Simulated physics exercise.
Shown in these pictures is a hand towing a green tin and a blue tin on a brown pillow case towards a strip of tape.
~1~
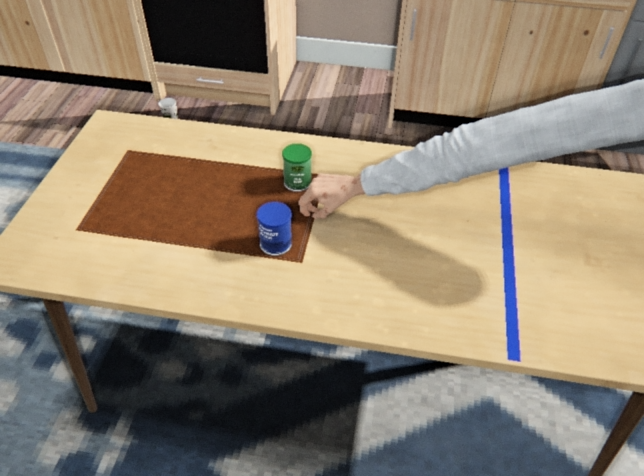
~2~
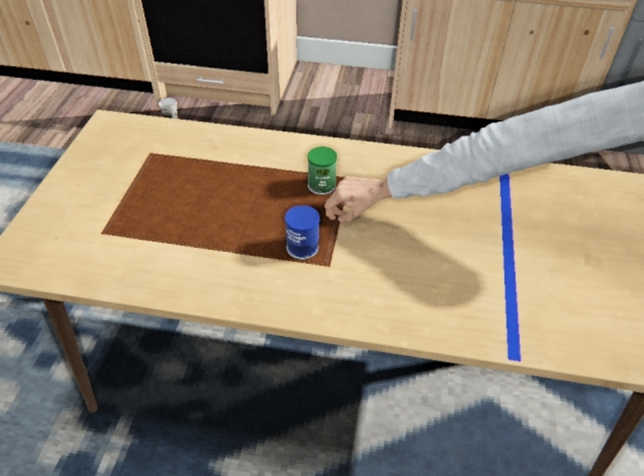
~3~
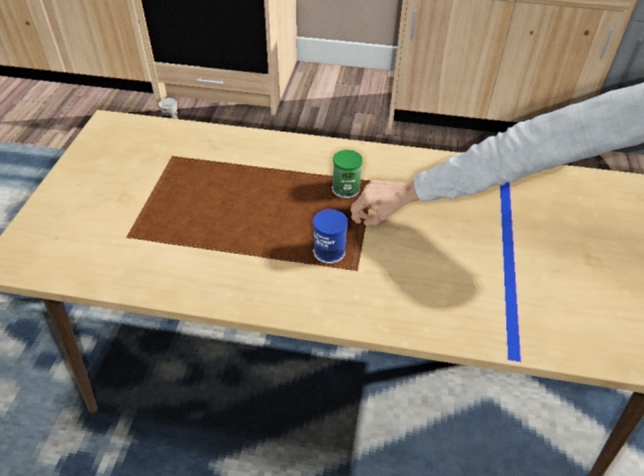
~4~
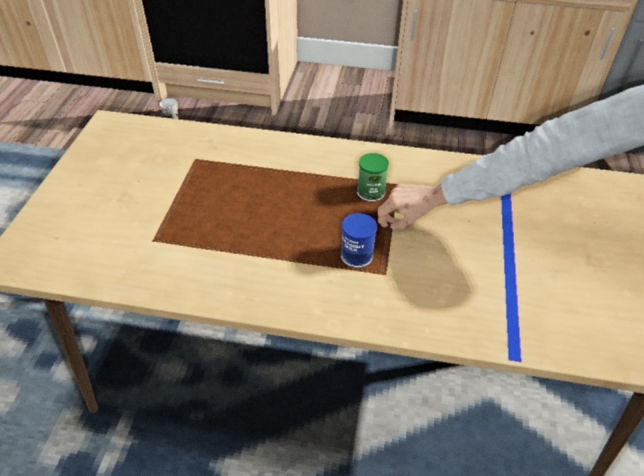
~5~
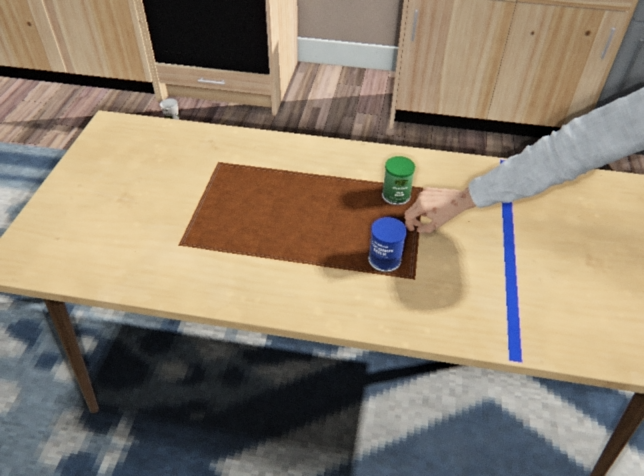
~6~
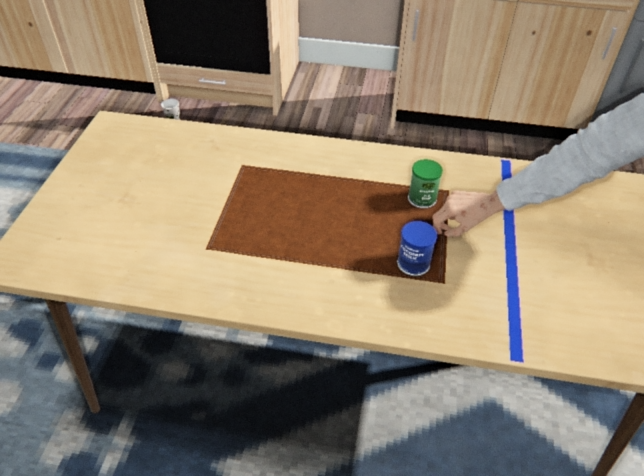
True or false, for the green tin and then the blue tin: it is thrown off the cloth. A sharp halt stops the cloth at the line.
Taking each, the green tin: True, the blue tin: True.
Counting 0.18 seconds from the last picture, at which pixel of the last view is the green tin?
At that time it is at about pixel (514, 195).
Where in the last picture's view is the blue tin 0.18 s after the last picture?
At that moment it is at (516, 263).
Then, 0.07 s on from there, hem short of the tape; green tin on the cloth near (461, 188); blue tin on the cloth near (457, 254).
Then, 0.18 s on from there, hem at the tape; green tin ahead of the hem near (514, 195); blue tin ahead of the hem near (517, 262).
In the end, hem at the tape; green tin knocked over near (563, 206); blue tin knocked over near (585, 277). The green tin slides clear of the cloth and the blue tin leaves the cloth.
